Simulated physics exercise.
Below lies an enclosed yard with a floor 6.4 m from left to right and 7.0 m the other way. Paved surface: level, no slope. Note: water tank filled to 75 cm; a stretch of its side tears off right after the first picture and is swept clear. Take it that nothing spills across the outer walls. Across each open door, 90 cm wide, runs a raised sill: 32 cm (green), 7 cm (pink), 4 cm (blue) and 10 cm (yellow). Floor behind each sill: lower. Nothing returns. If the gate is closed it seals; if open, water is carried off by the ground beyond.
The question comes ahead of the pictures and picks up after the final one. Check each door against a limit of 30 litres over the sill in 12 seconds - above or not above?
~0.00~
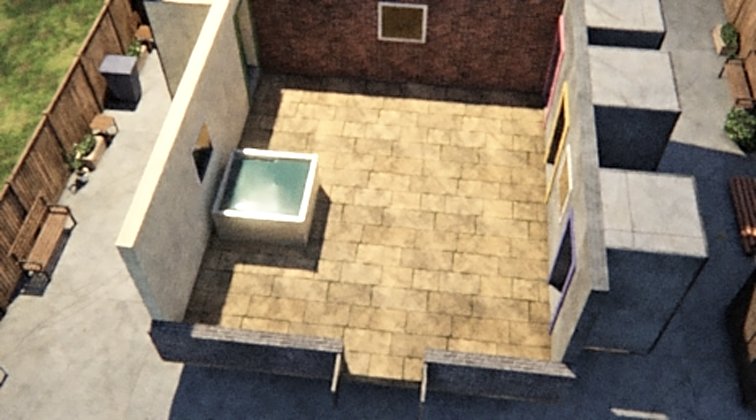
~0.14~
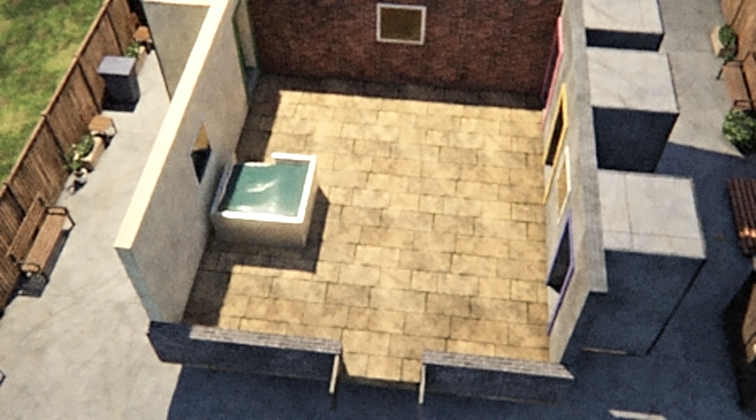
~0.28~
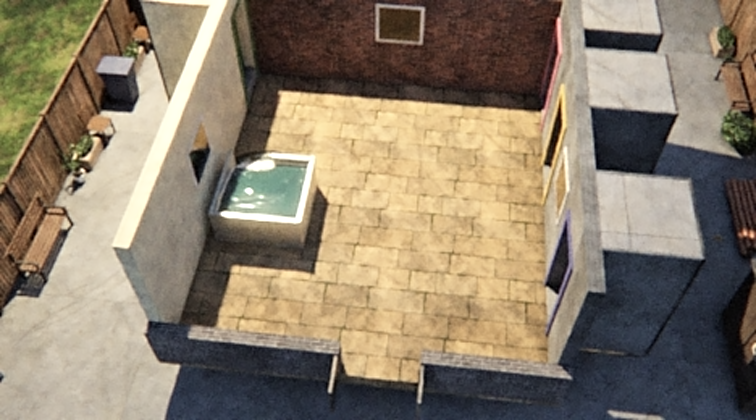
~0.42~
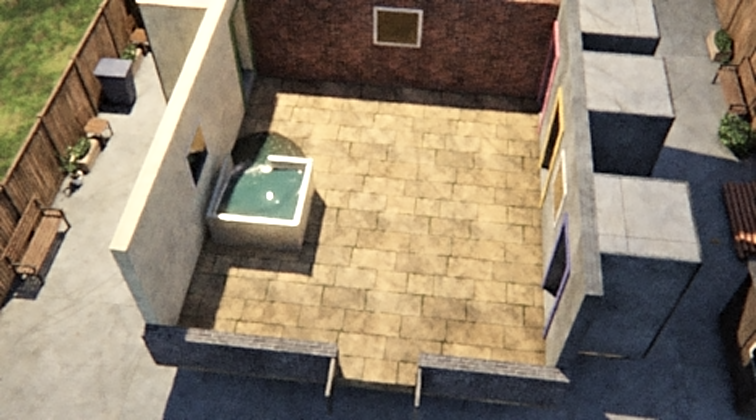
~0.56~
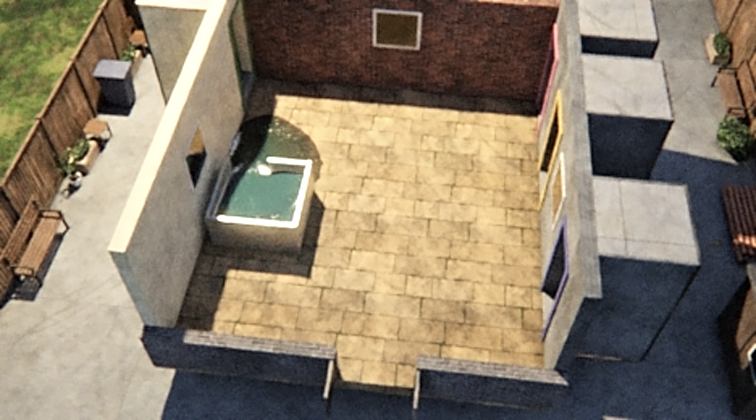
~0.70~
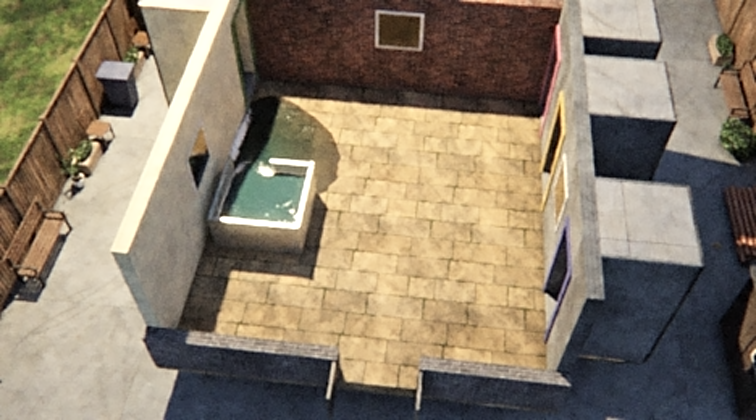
Check: Green door not above; pink door above; blue door not above; yellow door not above.
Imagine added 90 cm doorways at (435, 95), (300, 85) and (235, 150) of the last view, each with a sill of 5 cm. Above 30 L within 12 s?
Less, more, more.
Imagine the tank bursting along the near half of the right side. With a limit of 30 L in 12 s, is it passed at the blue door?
So, blue door: Out of bounds.
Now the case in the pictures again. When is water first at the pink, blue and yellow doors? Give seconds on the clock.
Pink 3.4 s, blue 5.5 s, yellow 4.0 s.
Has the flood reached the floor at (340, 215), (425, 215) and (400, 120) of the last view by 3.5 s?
Going in order, clear, then clear, then covered.
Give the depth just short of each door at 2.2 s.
In centimetres - green: 24, pink: 0, blue: 0, yellow: 0.
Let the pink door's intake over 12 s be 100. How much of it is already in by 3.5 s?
That works out near 0%.
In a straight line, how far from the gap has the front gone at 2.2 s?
Distance: Approx. 4.6 m.
After 1.4 s water covers 15 % of the floor and is deepest (46 cm) near (266, 82); green door 12 cm at the sill, 0 L in, pink door not reached, blue door not reached, yellow door not reached.
After 2.2 s water covers 20 % of the floor and is deepest (36 cm) near (280, 88); green door 24 cm at the sill, 1 L in, pink door not reached, blue door not reached, yellow door not reached.
After 3.5 s water covers 35 % of the floor and is deepest (22 cm) near (281, 83); green door 21 cm at the sill, 3 L in, pink door 11 cm at the sill, 0 L in, blue door not reached, yellow door not reached.
After 7.0 s water covers 60 % of the floor and is deepest (12 cm) near (537, 116); green door 9 cm at the sill, 3 L in, pink door 13 cm at the sill, 121 L in, blue door 3 cm at the sill, 0 L in, yellow door 9 cm at the sill, 0 L in.
After 12.0 s water covers 85 % of the floor and is deepest (7 cm) near (510, 386); green door 4 cm at the sill, 3 L in, pink door 6 cm at the sill, 145 L in, blue door 4 cm at the sill, 0 L in, yellow door 5 cm at the sill, 0 L in.
